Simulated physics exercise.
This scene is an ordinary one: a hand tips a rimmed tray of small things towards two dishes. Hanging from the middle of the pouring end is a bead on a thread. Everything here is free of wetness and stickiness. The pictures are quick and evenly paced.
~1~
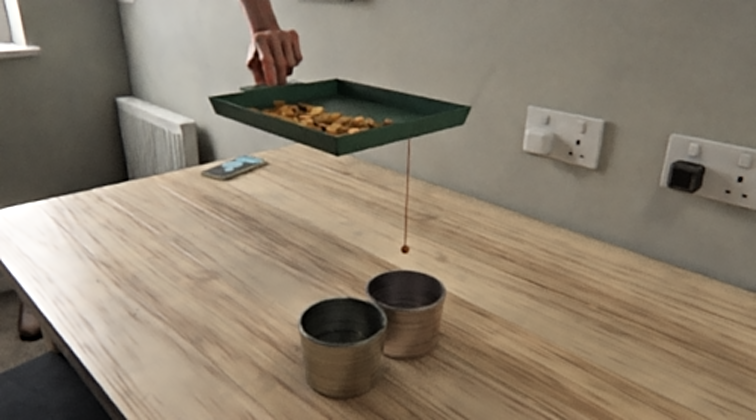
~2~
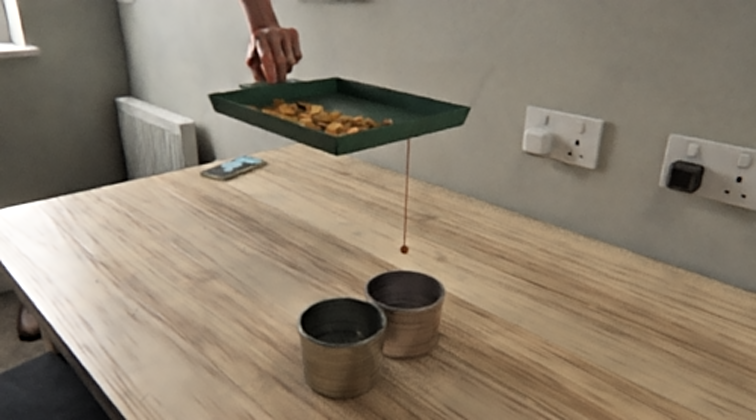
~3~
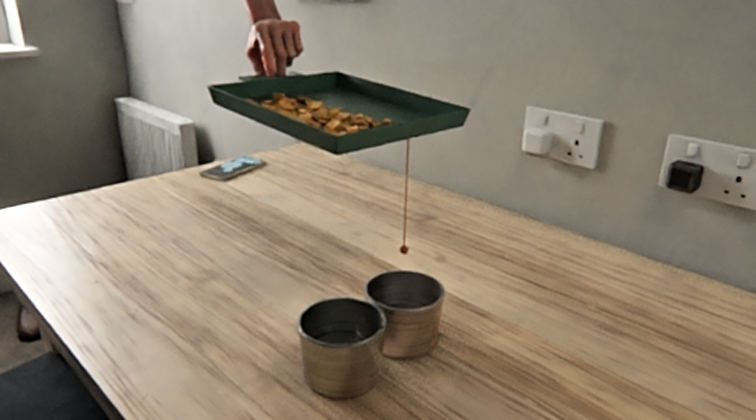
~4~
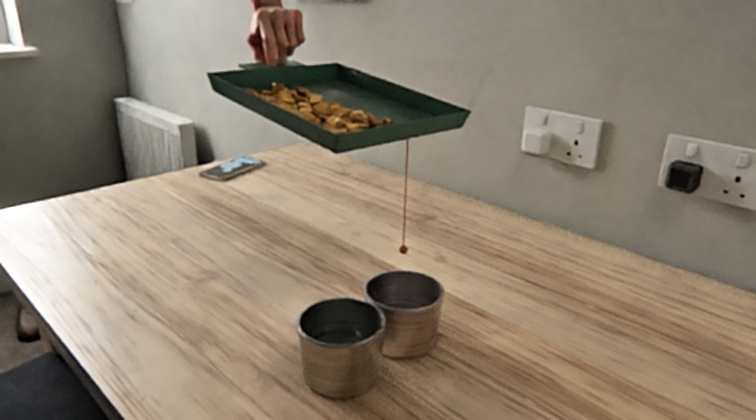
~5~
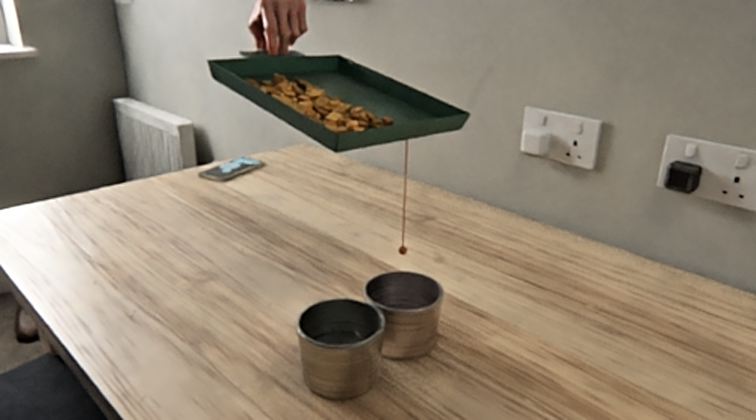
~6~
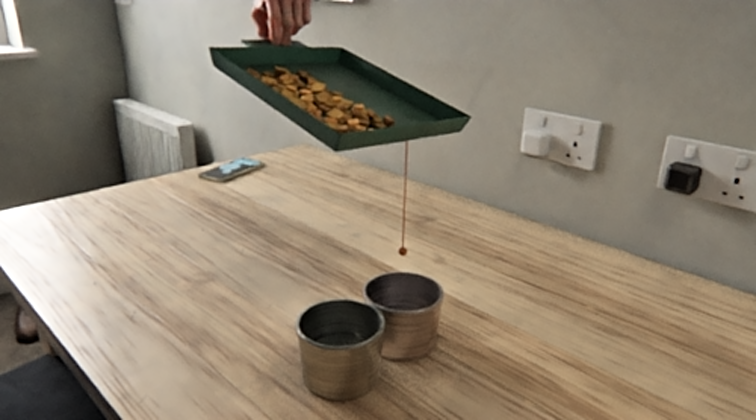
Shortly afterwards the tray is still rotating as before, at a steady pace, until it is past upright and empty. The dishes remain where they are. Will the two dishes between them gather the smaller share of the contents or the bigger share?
Between them the dishes gather the smaller share.
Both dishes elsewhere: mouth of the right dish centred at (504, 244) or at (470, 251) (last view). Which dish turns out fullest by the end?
The first time it's the left member, the second time the right member.
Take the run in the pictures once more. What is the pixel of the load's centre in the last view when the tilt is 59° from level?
About (409, 118).
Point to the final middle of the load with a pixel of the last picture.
At about (466, 307), give or take.
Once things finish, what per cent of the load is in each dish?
So the left dish keeps 0 per cent, and the right one keeps 10 per cent.
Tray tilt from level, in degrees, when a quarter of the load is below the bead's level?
That would be about 110 degrees from level.
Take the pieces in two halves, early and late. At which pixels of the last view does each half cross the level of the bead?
At (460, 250) for the first part, then at (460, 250) for the others.
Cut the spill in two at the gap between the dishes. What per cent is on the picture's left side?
That comes to about 0 per cent of the pieces.
Soon, tray tipped steeply; nearly all on the tray; a stray few in the air.
A while on, tray tipped right over; nearly all on the tray; a small part outside both; a stray few in the air.
Towards the end, tray tipped past a quarter turn; a small part in the right dish; nearly all outside both.
Finally, tray tipped past a quarter turn; none in the left dish; a small part in the right dish; nearly all outside both.
